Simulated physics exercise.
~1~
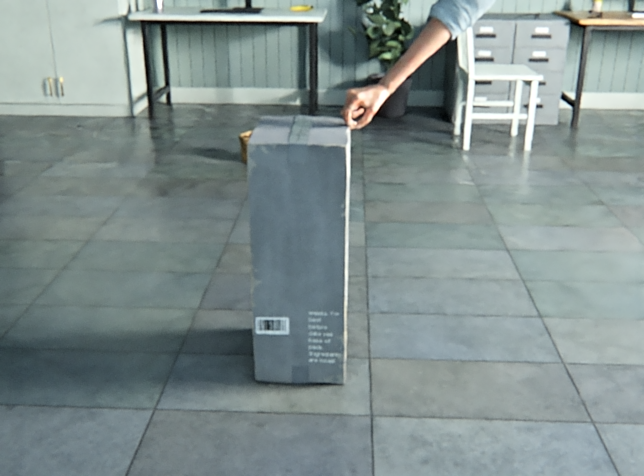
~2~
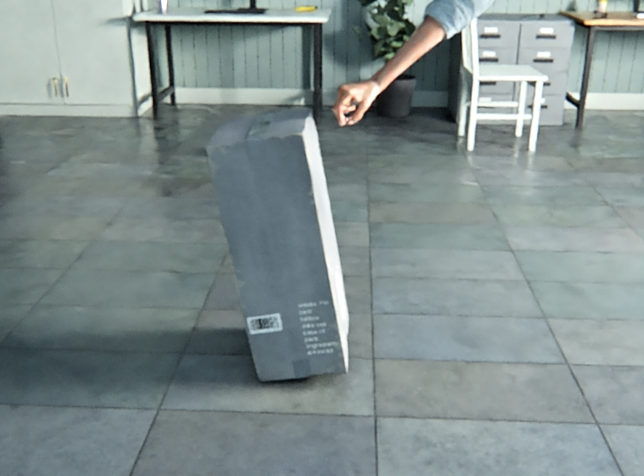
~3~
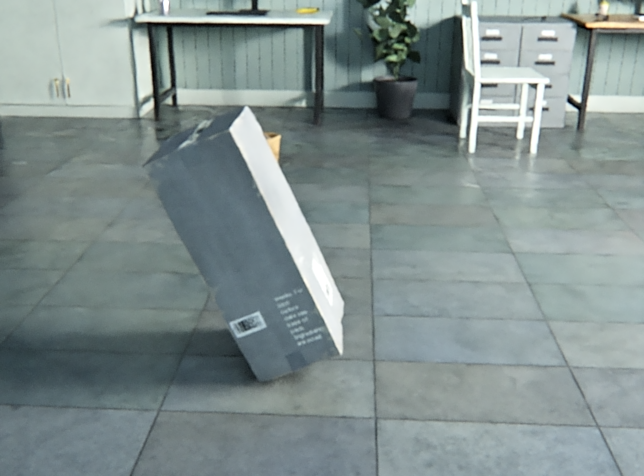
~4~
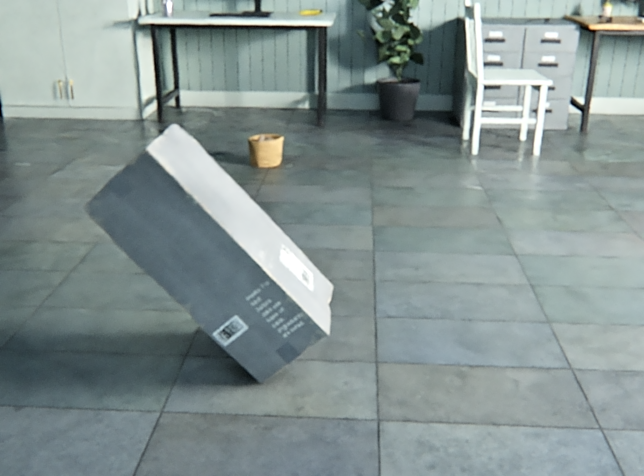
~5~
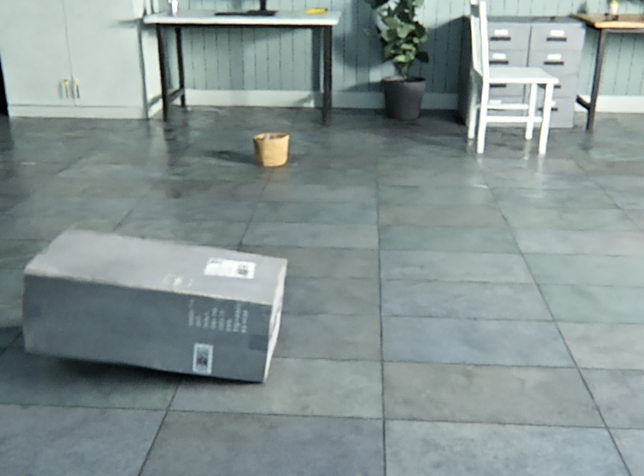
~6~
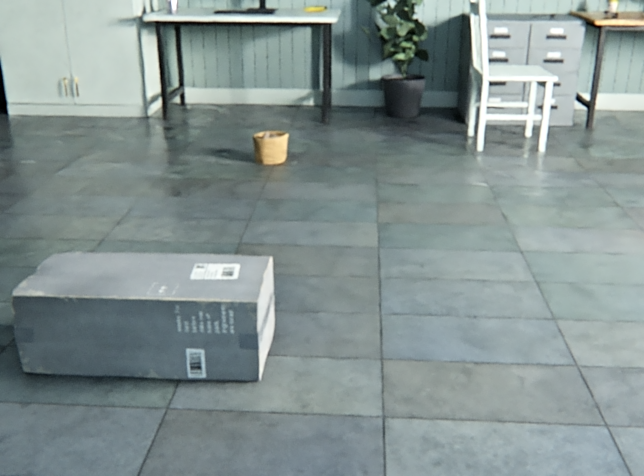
Tall grey parcel tipping left after a hand lets go and draws back, falling over and resting on its side on tiles.
